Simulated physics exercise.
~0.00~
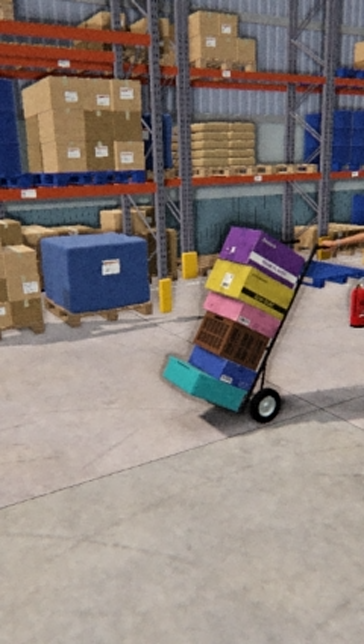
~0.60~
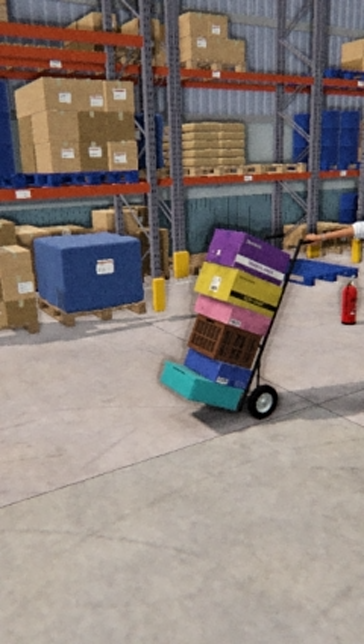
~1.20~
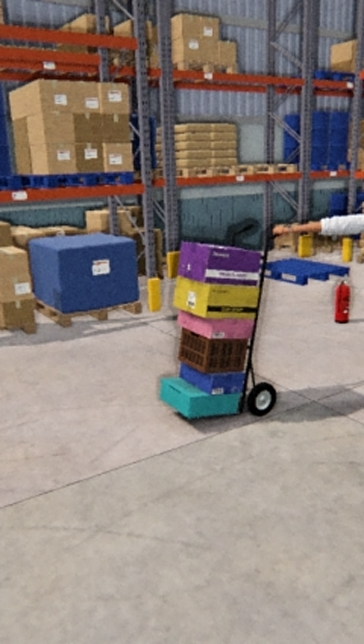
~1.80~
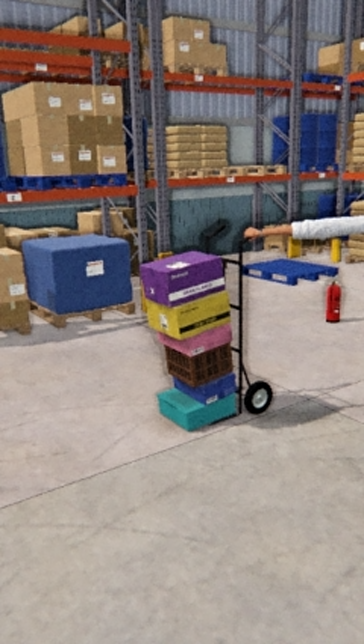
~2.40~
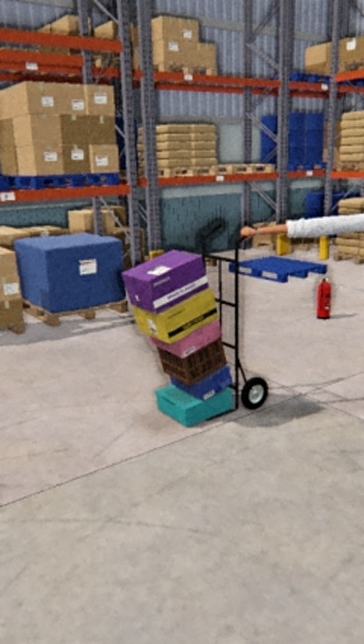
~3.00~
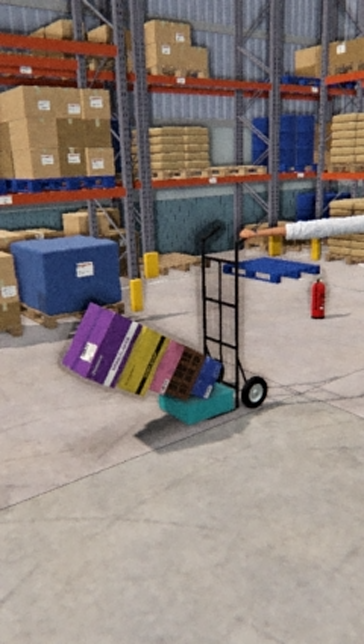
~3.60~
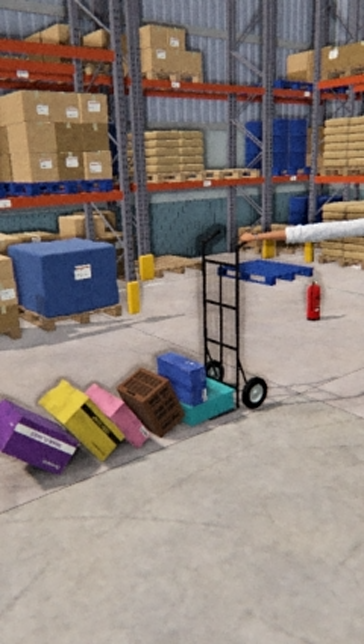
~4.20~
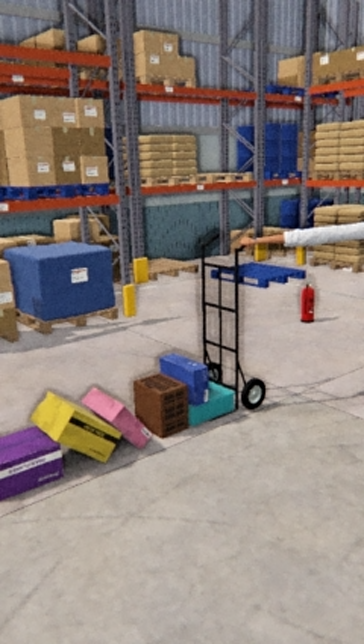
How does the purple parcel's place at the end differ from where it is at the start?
At the start the purple parcel is on top of the stack on the tilted sack truck. At the end it lies on the floor to the left, the farthest from the truck of the fallen things.
